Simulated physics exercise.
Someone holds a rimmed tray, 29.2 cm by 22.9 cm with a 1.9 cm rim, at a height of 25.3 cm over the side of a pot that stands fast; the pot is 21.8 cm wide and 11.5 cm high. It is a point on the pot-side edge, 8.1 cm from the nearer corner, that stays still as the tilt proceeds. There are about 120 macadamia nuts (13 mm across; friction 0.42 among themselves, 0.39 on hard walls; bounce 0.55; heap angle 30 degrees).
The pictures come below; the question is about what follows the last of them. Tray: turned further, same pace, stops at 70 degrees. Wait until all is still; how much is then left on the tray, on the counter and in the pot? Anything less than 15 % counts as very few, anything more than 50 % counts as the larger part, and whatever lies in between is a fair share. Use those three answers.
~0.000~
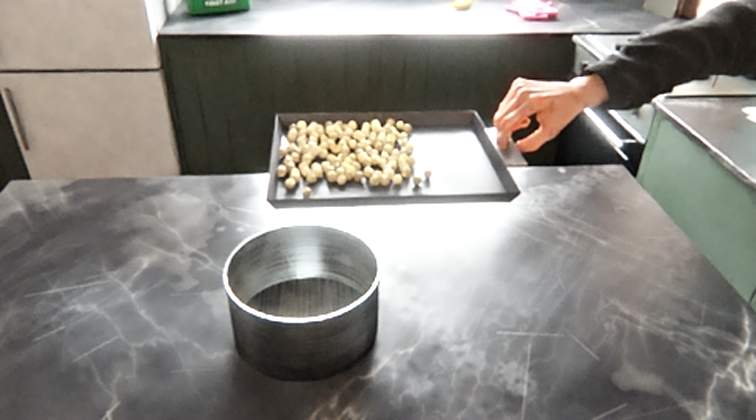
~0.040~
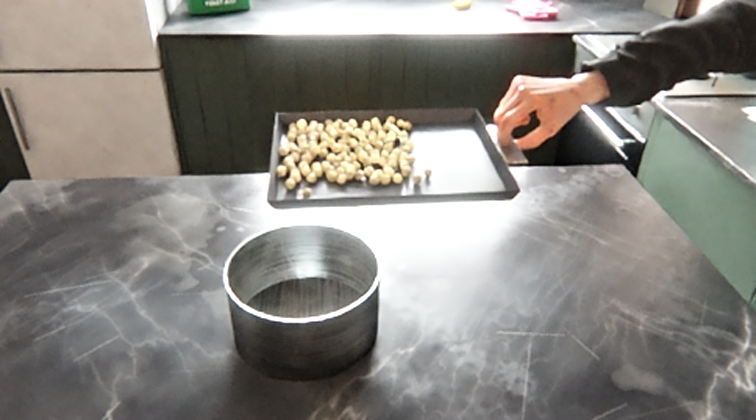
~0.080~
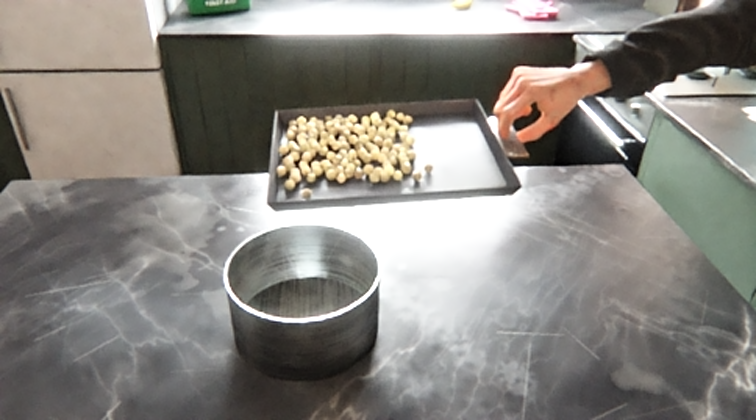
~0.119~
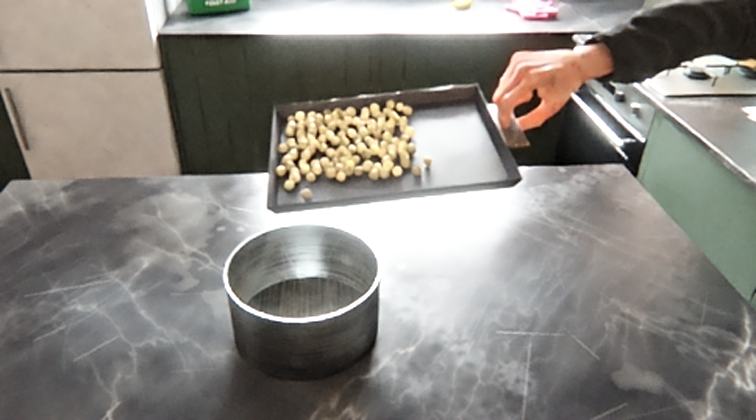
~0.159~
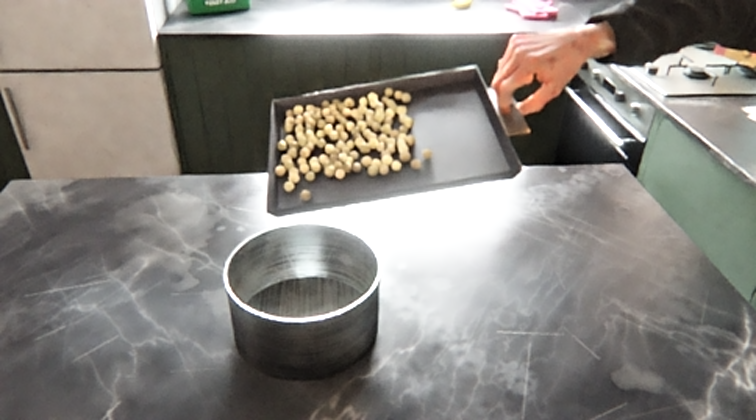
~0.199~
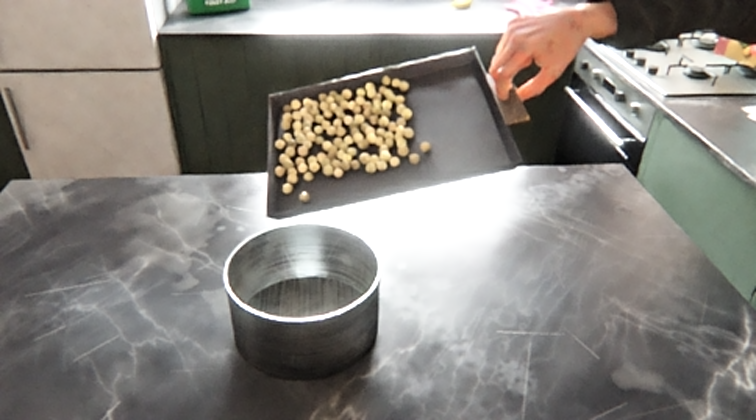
Left on the tray: Very few. Counter: A fair share. Pot: The larger part.
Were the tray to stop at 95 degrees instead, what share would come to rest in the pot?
75 %.
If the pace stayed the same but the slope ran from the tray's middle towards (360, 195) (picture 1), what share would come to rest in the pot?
Roughly 75 percent of them.
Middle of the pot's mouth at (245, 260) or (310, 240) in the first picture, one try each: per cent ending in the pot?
In order, about 50 and about 0 per cent.
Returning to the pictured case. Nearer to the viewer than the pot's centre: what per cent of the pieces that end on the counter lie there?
100 %.
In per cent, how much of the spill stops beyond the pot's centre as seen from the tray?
Roughly 90 per cent.
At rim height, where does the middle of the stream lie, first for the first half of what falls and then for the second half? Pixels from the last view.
I'd mark about (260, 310) for the first half, then (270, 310) for the second.
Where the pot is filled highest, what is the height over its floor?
It stands at some 2.0 cm.
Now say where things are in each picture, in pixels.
The first frame shows tray tilt 0 degrees, front corners at (273, 196) and (513, 189); middle of the pieces at (345, 151); pot at (303, 267).
The second frame shows tray tilt 1 degrees, front corners at (273, 197) and (514, 188); middle of the pieces at (345, 150).
The third frame shows tray tilt 4 degrees, front corners at (273, 199) and (514, 183), lowest corner left front; middle of the pieces at (345, 147).
The fourth frame shows tray tilt 8 degrees, front corners at (273, 202) and (515, 175), lowest corner left front; middle of the pieces at (344, 142).
The fifth frame shows tray tilt 13 degrees, front corners at (273, 206) and (514, 166), lowest corner left front; middle of the pieces at (343, 137).
The sixth frame shows tray tilt 19 degrees, front corners at (273, 210) and (514, 158), lowest corner left front; middle of the pieces at (340, 132); pot at (303, 266). Its pace works out near 135 degrees a second.
Then, at 0.39 s, tilt 45 degrees; the tray holds 100 %, the pot 0 %.
Then, at 0.53 s, tilt 64 degrees; the tray holds 90 %, the pot 0 %.
After 0.78 s, tilt 70 degrees; the tray holds 15 %, the pot 35 %.
In the end, at 2.5 s, tray 0 %, counter 35 %, pot 65 %.
